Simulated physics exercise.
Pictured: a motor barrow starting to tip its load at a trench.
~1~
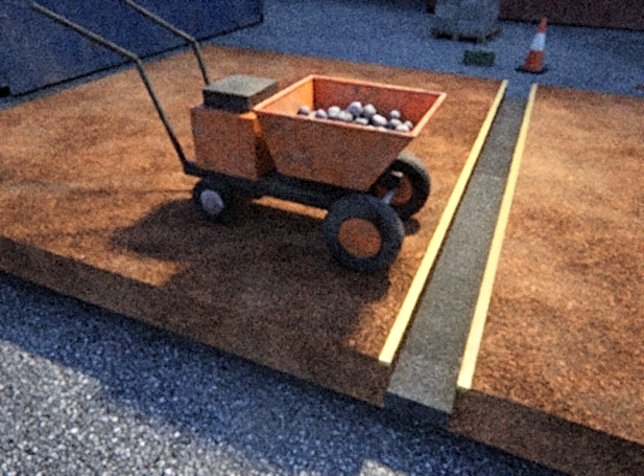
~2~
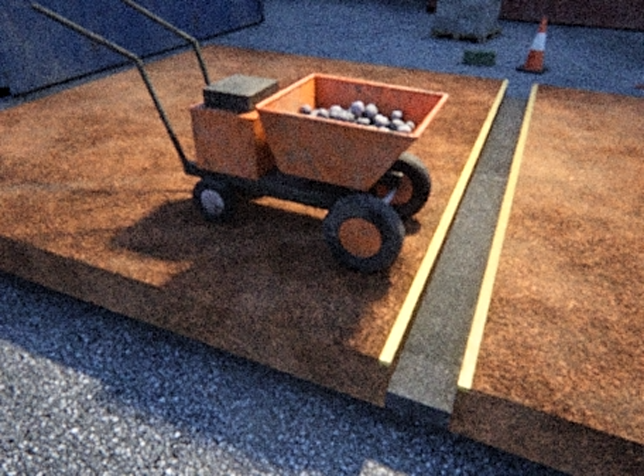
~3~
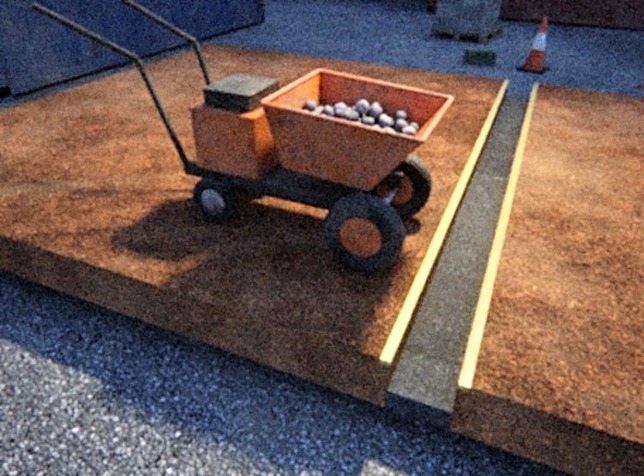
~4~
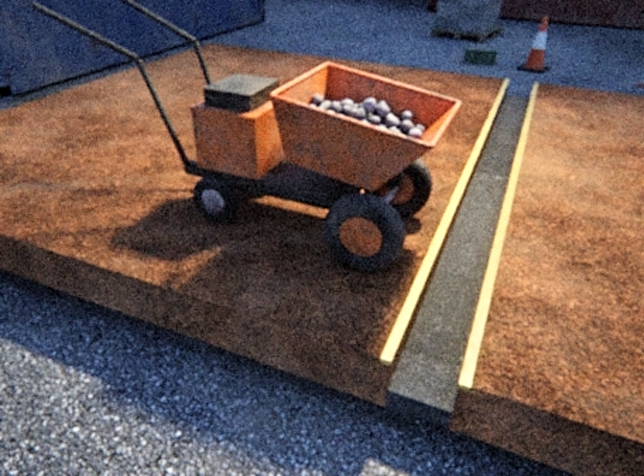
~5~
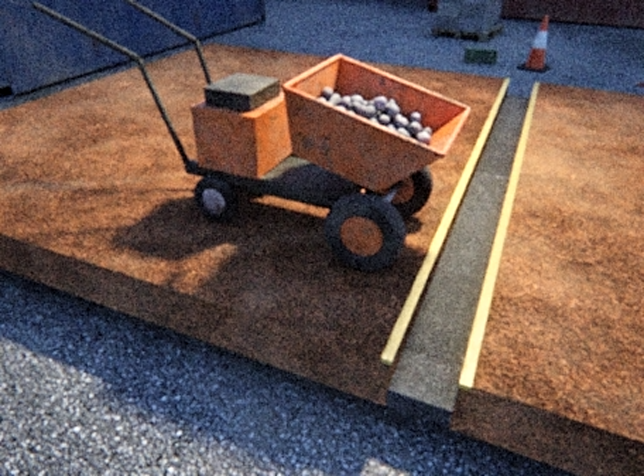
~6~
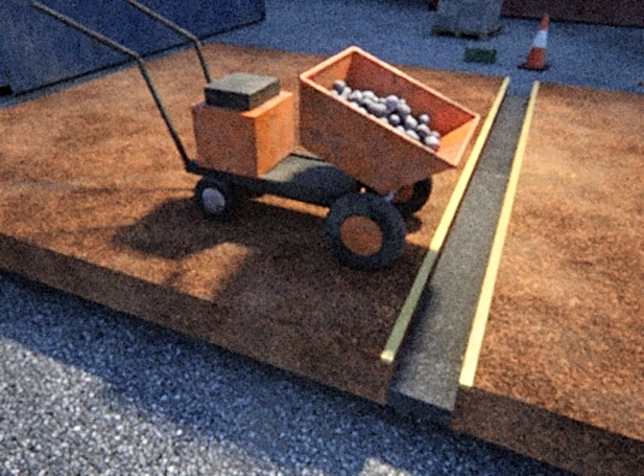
The orange skip of a motor barrow, loaded with round grey cobbles, tilted slowly forward to the right, its back end rising, while the wheels stayed still beside a narrow, yellow-edged trench.
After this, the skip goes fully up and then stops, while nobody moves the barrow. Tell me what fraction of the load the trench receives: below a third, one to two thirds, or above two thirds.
Lower than a third.
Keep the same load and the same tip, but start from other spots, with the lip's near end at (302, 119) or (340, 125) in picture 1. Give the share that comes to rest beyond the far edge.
About 0 percent the first time, about 0 percent the second.
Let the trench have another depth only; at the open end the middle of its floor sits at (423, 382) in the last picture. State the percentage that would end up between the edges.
Something close to 10 per cent.
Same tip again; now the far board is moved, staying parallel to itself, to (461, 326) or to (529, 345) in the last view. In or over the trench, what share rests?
In order, some 0 and some 90 percent.
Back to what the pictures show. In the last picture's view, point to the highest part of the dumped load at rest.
Around (520, 248).
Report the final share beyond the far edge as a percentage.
60 %.
Soon, skip tipped steeply; all in the skip.
A while on, skip tipped right over; nearly all in the skip; a stray few beyond it.
Towards the end, skip tipped right over; about half in the skip; a stray few in or heaped over the trench; about half beyond it.
Finally, skip tipped right over; about a third in the skip; a small part in or heaped over the trench; about two thirds beyond it.
